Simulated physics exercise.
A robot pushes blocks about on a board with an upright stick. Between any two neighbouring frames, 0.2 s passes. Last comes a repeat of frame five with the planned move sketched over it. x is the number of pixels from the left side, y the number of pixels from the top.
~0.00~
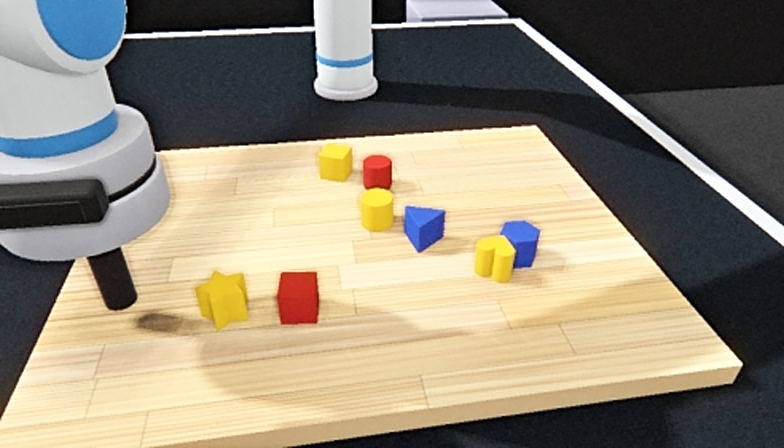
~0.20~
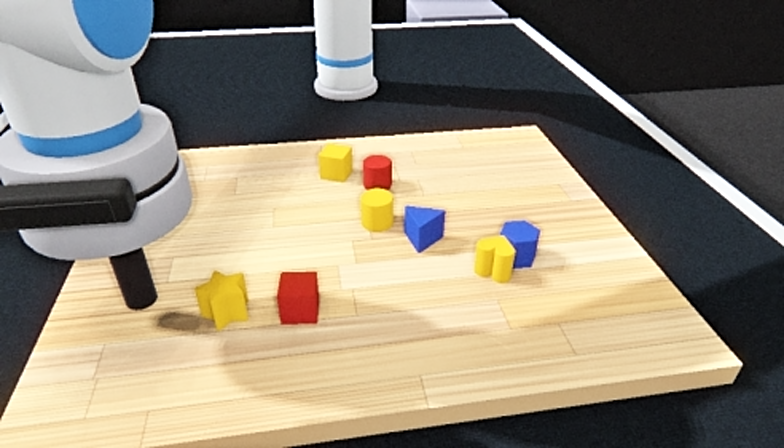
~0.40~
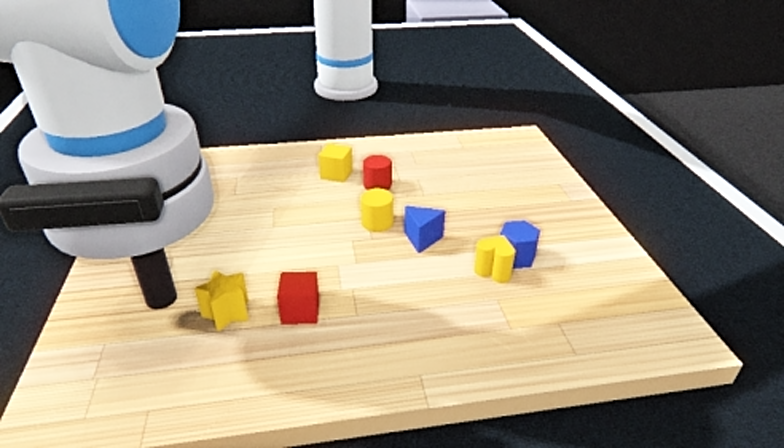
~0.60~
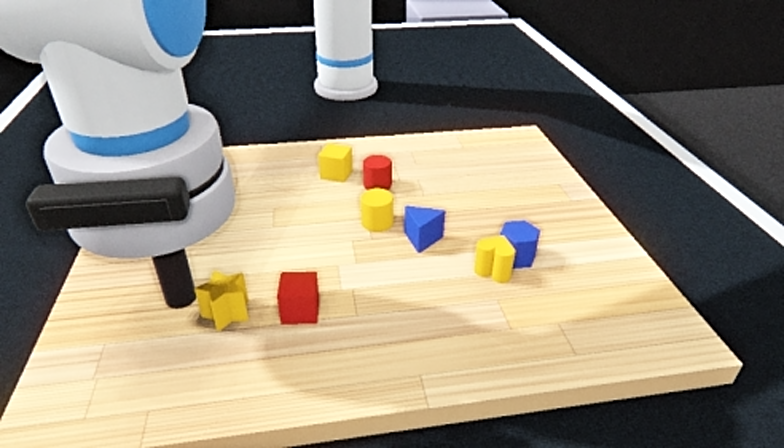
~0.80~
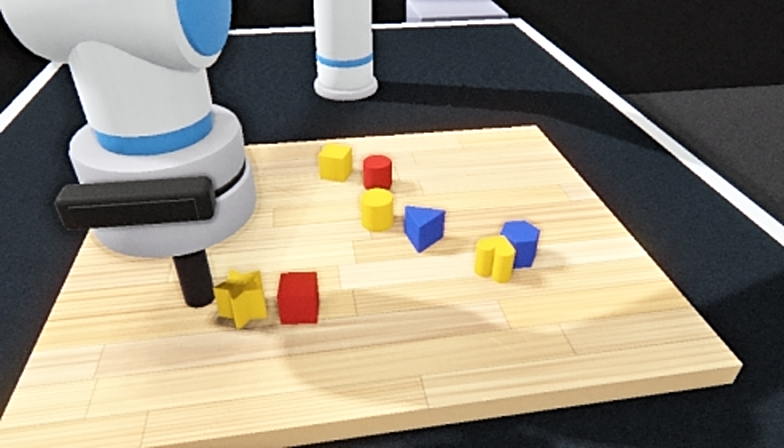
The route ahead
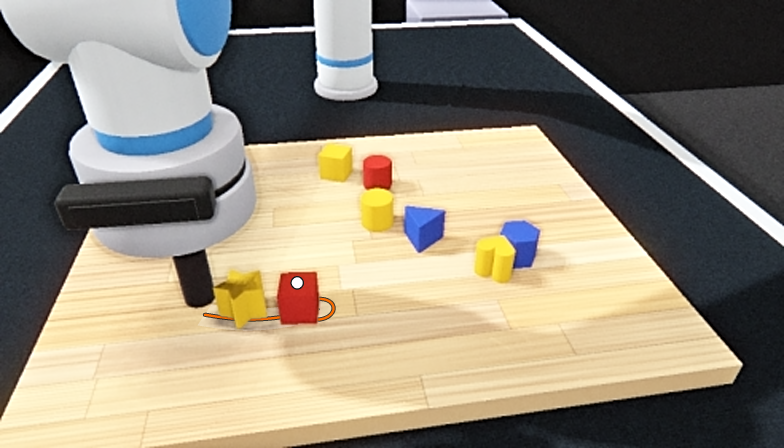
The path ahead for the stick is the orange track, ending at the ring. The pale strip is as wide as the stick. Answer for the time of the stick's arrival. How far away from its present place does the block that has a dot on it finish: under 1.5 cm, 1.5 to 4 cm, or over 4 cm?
Range: Over 4 cm.
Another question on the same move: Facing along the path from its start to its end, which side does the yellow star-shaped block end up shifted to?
The yellow star-shaped block goes left.
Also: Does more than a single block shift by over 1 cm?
Answer: Yes.
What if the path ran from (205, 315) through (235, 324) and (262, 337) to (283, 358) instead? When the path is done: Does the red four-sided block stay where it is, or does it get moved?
The result: It moves.
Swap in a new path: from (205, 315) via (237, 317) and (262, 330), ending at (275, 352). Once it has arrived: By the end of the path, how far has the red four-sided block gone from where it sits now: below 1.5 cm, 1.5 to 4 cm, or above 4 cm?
It will fall in the middle band, 1.5 to 4 cm.
Drawn move, from (205, 315) by way of (242, 319) and (281, 317) to (319, 309); the dot is on the red four-sided block.
On the path given first. One third of the way, stick at (239, 303); yellow star-shaped block at (273, 277), turned 35° anticlockwise; red four-sided block at (314, 279), turned 25° clockwise.
Two thirds of the way, stick at (280, 301); yellow star-shaped block at (296, 270), turned 85° anticlockwise; red four-sided block at (342, 270), turned 55° clockwise.
At the end, stick at (317, 293); yellow star-shaped block at (312, 261), turned 125° anticlockwise; red four-sided block at (352, 264), turned 90° clockwise.
